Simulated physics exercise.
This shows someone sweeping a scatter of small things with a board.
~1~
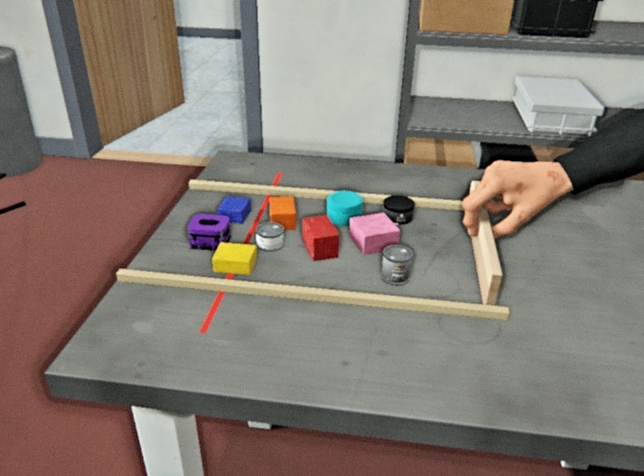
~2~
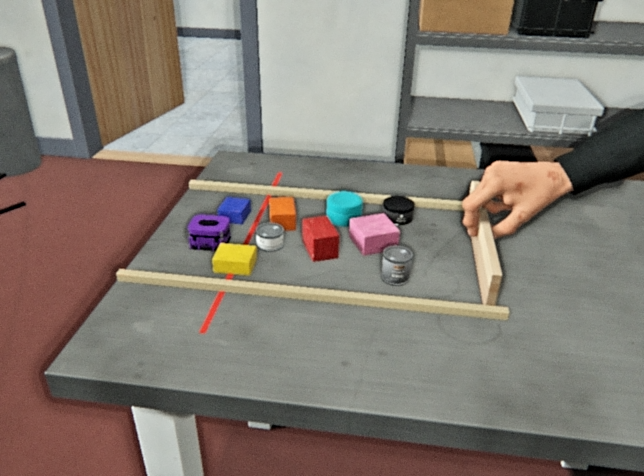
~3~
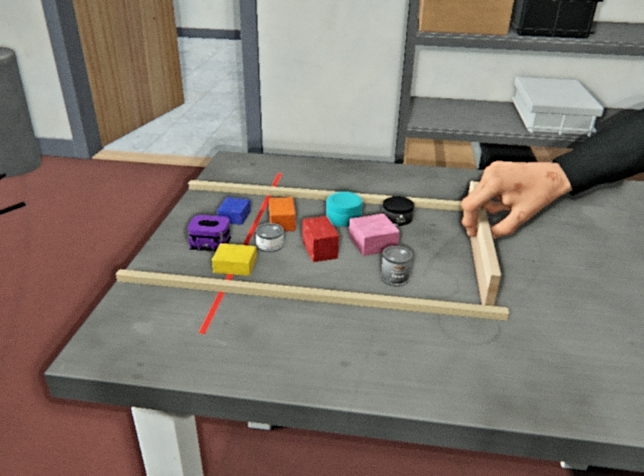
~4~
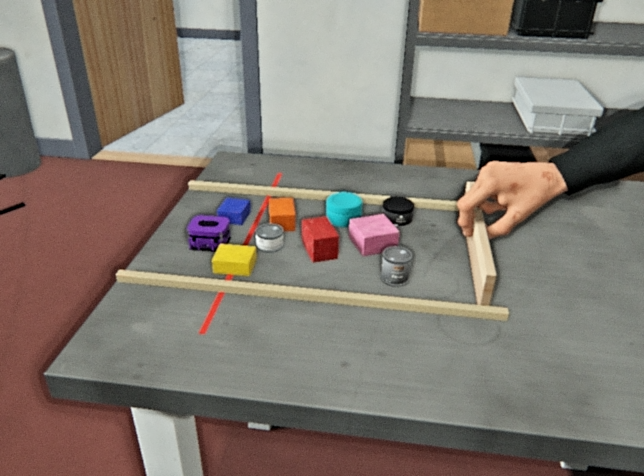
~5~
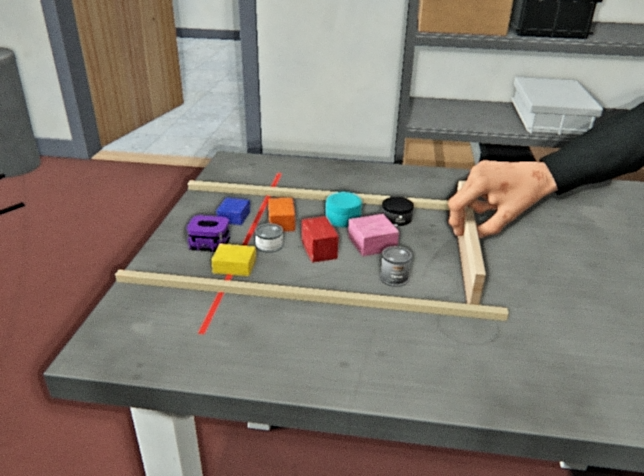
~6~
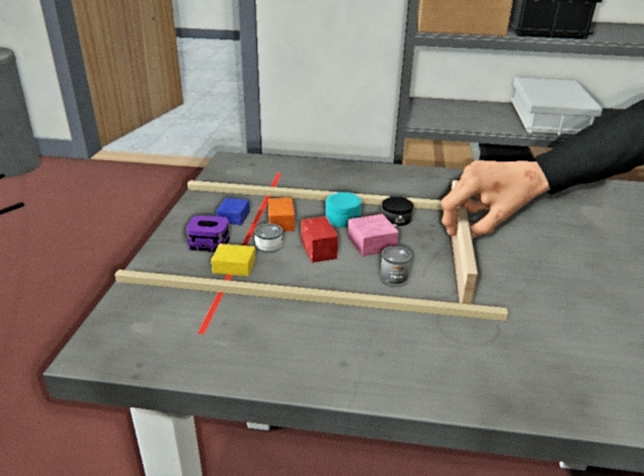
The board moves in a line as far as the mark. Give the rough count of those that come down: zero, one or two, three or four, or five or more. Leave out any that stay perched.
In the end the number that fall off is zero.
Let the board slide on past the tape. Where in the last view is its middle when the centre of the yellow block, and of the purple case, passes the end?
For the yellow block at (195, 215), for the purple case at (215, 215).
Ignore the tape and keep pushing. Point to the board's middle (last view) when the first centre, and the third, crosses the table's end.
At (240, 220) for the first, at (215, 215) for the third.
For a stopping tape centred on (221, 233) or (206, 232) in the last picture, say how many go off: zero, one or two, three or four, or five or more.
The falls would be just one or two; either three or four.
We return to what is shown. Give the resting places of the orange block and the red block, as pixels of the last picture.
Near (198, 212) and (228, 236).
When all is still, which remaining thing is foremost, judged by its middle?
That is the blue block.
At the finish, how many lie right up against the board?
It touches 4.
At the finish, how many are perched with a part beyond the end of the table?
The number is 1.
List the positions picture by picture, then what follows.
The first picture shows purple case (210, 233); blue block (235, 210); yellow block (235, 259); board (482, 238); tape (250, 234).
The second picture shows blue block (235, 211); grey pot (396, 266).
The third picture shows yellow block (235, 260); turquoise lid (344, 209).
The fourth picture shows purple case (209, 233); white pot (270, 238).
The fifth picture shows blue block (234, 211); orange block (282, 215).
The sixth picture shows purple case (209, 234); blue block (234, 211); yellow block (234, 260); board (461, 237); tape (249, 235).
Soon after, none off yet; purple case at rest near (209, 234); blue block at rest near (234, 211); yellow block at rest near (234, 260).
Then, none off yet; purple case moved about its own width near (185, 236); blue block moved about its own width near (204, 207); yellow block moved a little near (216, 262).
At rest, the number that fall off is zero.
